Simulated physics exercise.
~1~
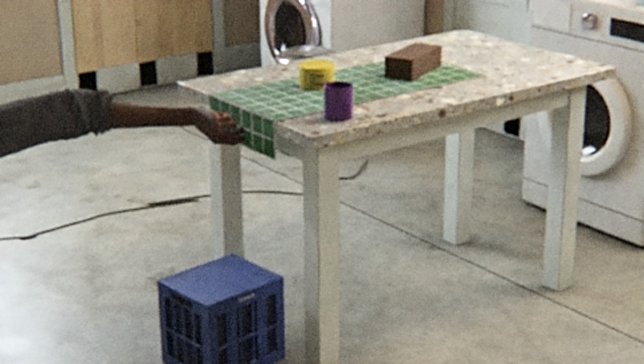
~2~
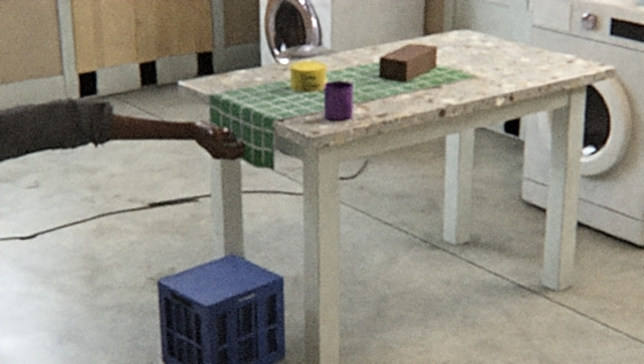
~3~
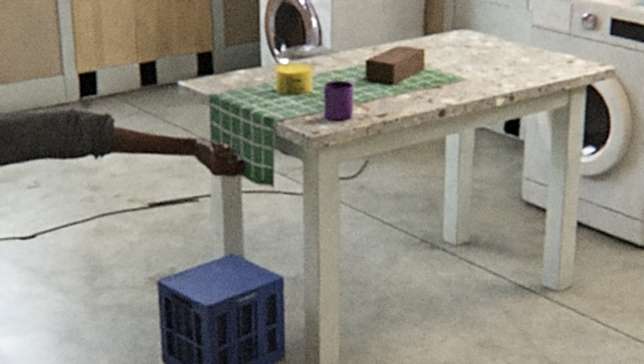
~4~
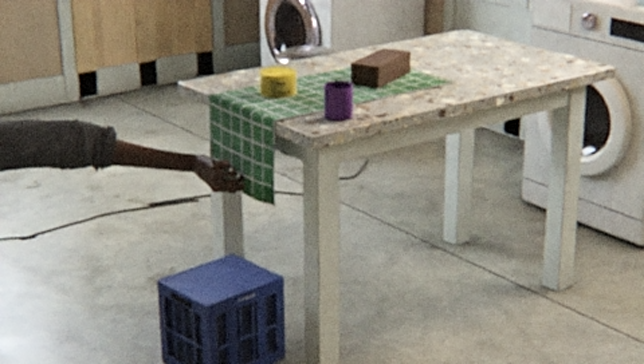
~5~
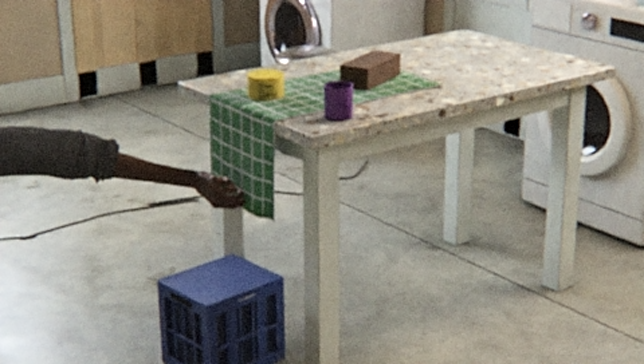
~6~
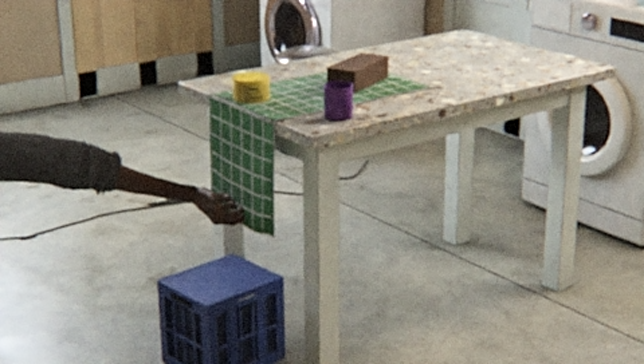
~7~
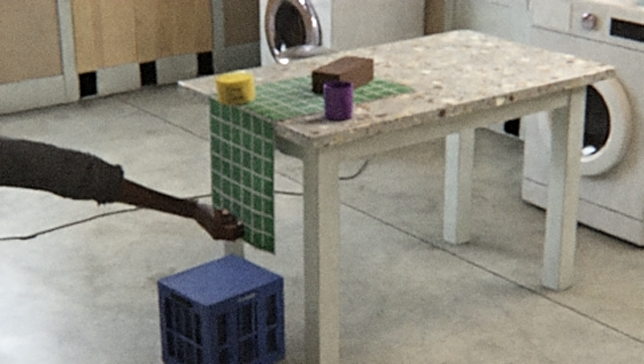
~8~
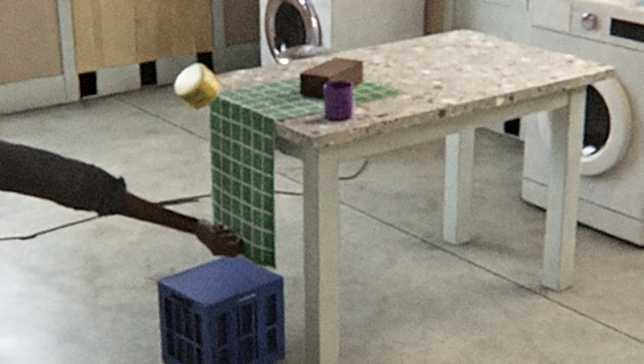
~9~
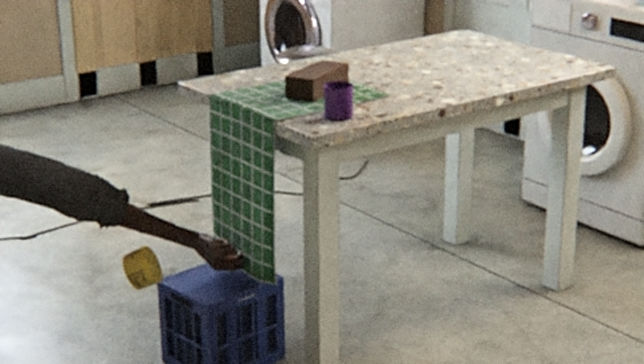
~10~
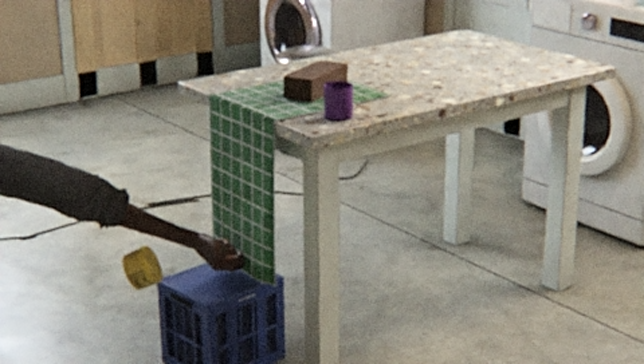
In a room with a concrete floor and white front-loading machines behind, a speckled-top table holds a yellow tub, a reddish-brown brick and a purple mug, with a green checked cloth over its left end. An arm reaches in from the left and draws the cloth's hem steadily down toward a blue crate. The tub and brick ride left with the cloth, while the mug stays put. The tub reaches the edge, tips over and drops beside the crate. The hand stops with the hem at the crate, the brick and mug still on the table.
